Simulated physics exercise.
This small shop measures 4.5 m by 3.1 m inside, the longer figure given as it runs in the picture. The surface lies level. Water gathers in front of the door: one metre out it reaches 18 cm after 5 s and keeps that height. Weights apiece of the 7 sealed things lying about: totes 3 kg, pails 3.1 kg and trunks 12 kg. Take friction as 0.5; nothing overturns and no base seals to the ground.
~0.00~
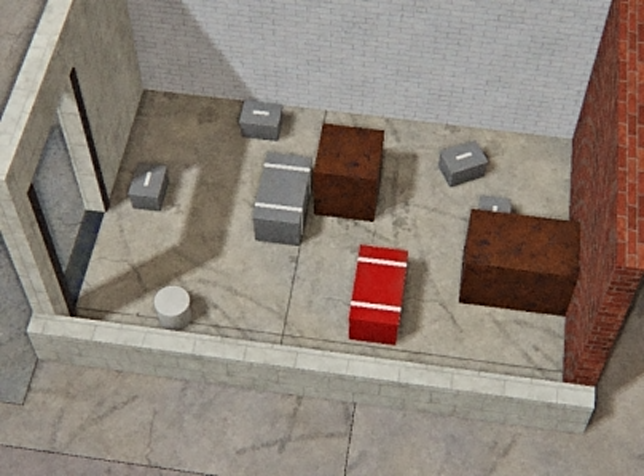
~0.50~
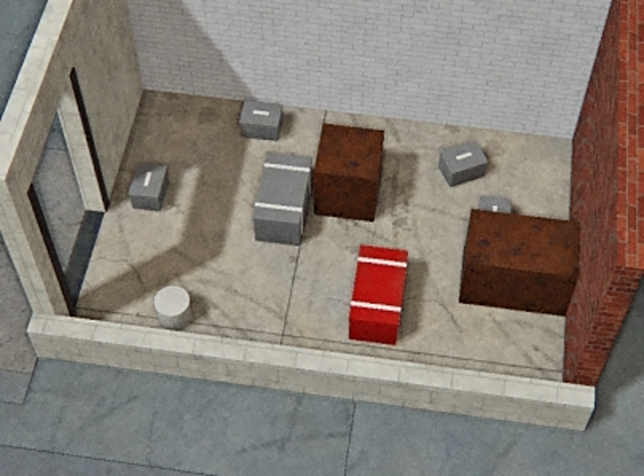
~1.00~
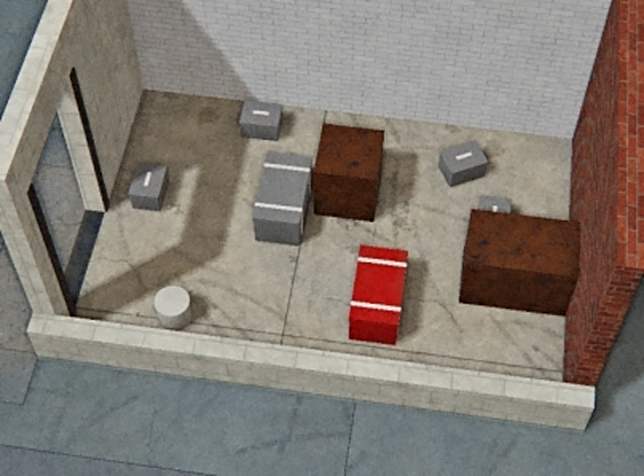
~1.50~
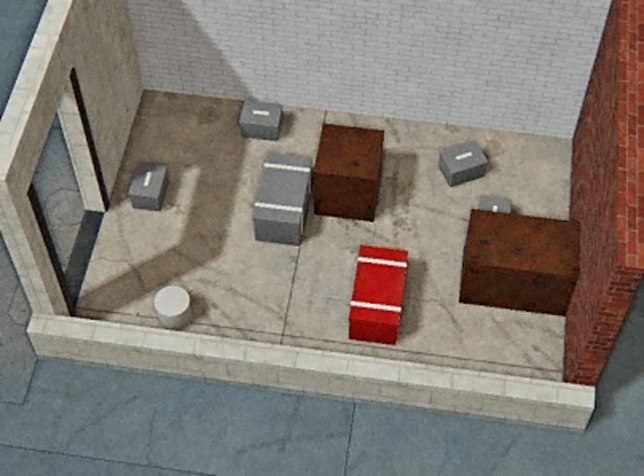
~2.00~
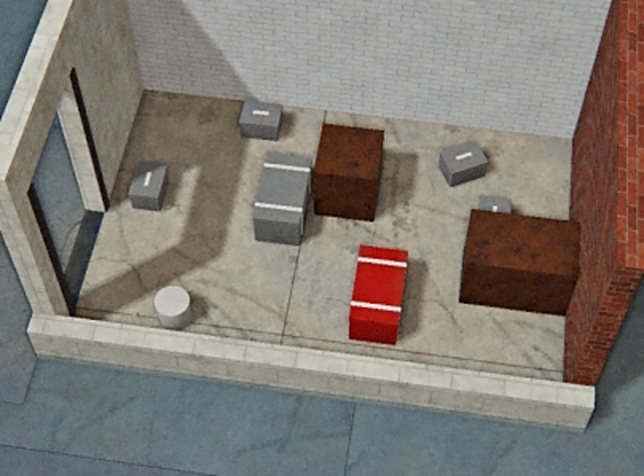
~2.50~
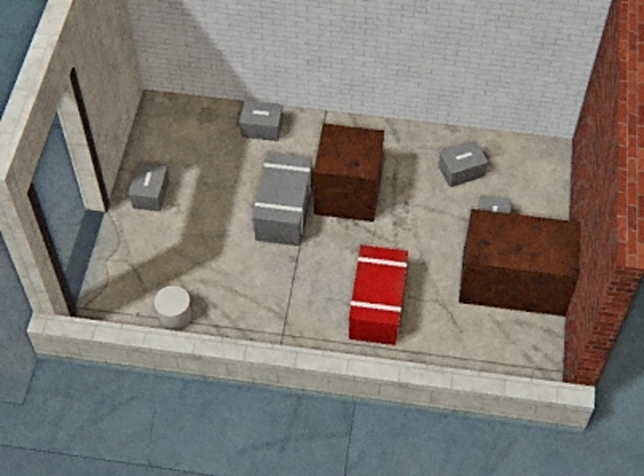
The clip shows a small walled room holding a red trunk, a gray trunk, brown boxes and smaller objects, all staying still, while the ground outside turns from brownish to bluish gray and a faint wet edge appears inside the doorway.
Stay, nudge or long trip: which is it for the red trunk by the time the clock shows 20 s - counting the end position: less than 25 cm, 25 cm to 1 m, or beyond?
The red trunk is nudged along.
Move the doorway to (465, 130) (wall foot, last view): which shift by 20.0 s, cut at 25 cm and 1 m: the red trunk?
Then the red trunk ends far away.
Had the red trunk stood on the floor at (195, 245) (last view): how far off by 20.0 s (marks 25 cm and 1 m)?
It travels far.
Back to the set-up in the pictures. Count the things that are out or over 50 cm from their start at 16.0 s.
I count 4.
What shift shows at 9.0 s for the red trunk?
Roughly 100 cm by then.
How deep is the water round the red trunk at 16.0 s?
Roughly 14 cm.
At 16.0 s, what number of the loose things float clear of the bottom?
At that moment 7.
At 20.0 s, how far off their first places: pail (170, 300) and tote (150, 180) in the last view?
In that order: 300 cm, 200 cm.
After 4.0 s the red trunk is near (379, 284), 0.0 m from its start, aground; 0 afloat.
After 9.0 s the red trunk is near (485, 312), 1.0 m from its start, afloat; 5 afloat.
After 16.0 s the red trunk is near (394, 293), 0.2 m from its start, afloat; 7 afloat.
After 20.0 s the red trunk is near (390, 313), 0.4 m from its start, afloat; 7 afloat.
